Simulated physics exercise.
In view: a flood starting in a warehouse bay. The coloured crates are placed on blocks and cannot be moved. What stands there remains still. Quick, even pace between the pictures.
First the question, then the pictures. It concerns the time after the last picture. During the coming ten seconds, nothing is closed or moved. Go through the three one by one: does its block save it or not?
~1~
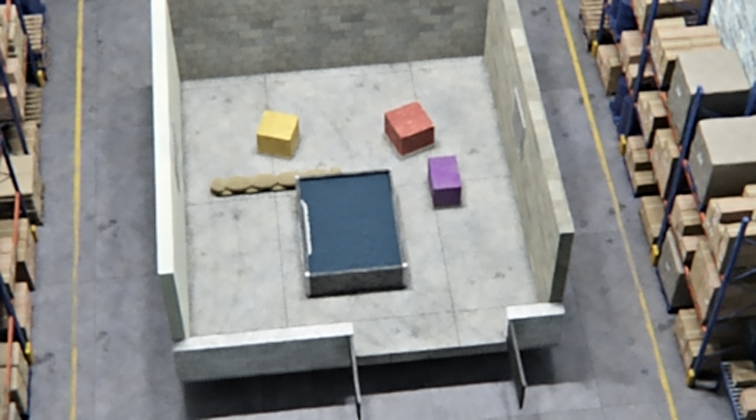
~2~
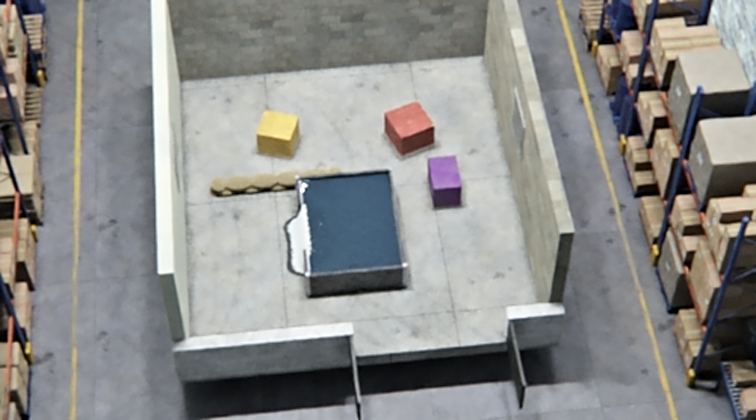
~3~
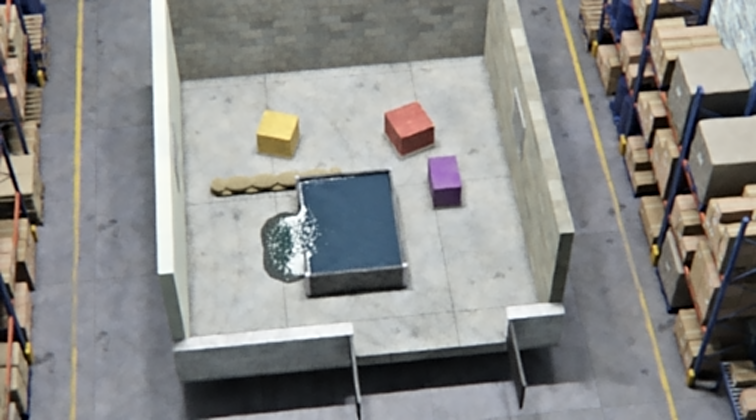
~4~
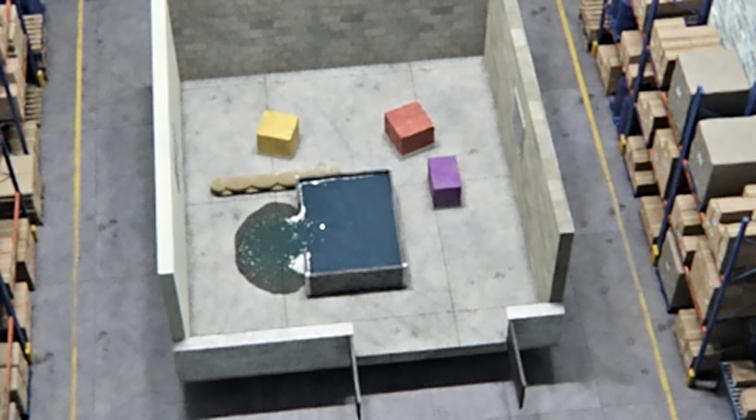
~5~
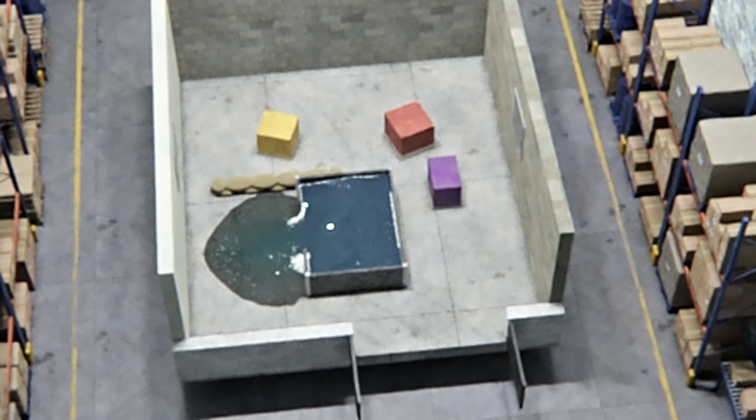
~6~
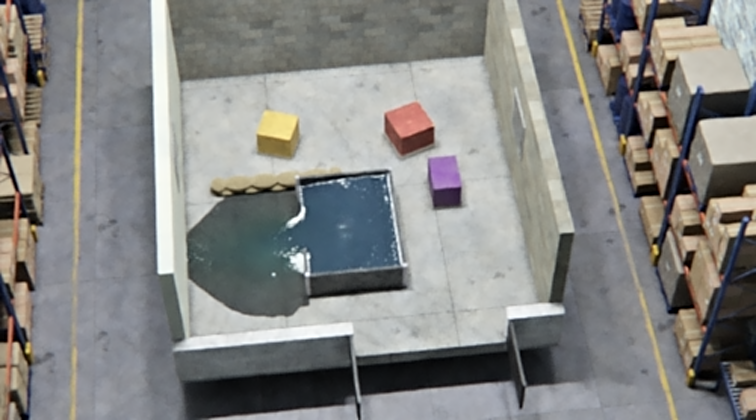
At the end, the red crate is missed by the water this time; the purple crate is missed by the water this time; the yellow crate is missed by the water this time.
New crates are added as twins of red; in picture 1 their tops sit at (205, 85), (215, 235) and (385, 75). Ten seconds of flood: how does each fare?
Respectively: Is reached, is reached and comes through fine.
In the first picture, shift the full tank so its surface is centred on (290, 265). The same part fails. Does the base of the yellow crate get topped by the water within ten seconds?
Looking at yellow: It is never reached.
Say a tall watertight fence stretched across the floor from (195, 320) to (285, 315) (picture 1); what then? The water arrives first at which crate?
The crate marked yellow.
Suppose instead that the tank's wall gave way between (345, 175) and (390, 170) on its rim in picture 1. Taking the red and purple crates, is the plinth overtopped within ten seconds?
Note: Red crate is overtopped; purple crate is overtopped.
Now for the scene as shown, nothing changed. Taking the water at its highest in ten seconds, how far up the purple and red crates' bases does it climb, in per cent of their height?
Roughly 70 percent, then 40 percent.
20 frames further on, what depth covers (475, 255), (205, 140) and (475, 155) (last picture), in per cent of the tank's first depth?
Respectively 0, 8 and 0 per cent.
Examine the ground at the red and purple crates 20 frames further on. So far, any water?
By then the red crate has stayed dry and the purple crate has stayed dry.
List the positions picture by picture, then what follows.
In the first frame, the open tank at (350, 223) is whole and still.
In the second frame, water pours out at (305, 240) and has run to (300, 272).
In the third frame, the front is at (270, 270), out from the gap at (305, 241).
In the fourth frame, water pours out at (305, 240) and has run to (240, 264).
In the fifth frame, the front is at (210, 259), out from the gap at (305, 240).
In the sixth frame, water pours out at (305, 239) and has run to (188, 272).
A moment on, water covers 15 % of the floor; the red crate not reached, the purple crate not reached, the yellow crate not reached.
Next, water covers 25 % of the floor; the red crate not reached, the purple crate not reached, the yellow crate not reached.
Then, water covers 40 % of the floor; the red crate not reached, the purple crate not reached, the yellow crate water round its plinth.
Later, water covers 65 % of the floor; the red crate water round its plinth, the purple crate water round its plinth, the yellow crate water round its plinth.
In the end, water covers 90 % of the floor; the red crate stayed above the water, the purple crate stayed above the water, the yellow crate stayed above the water.
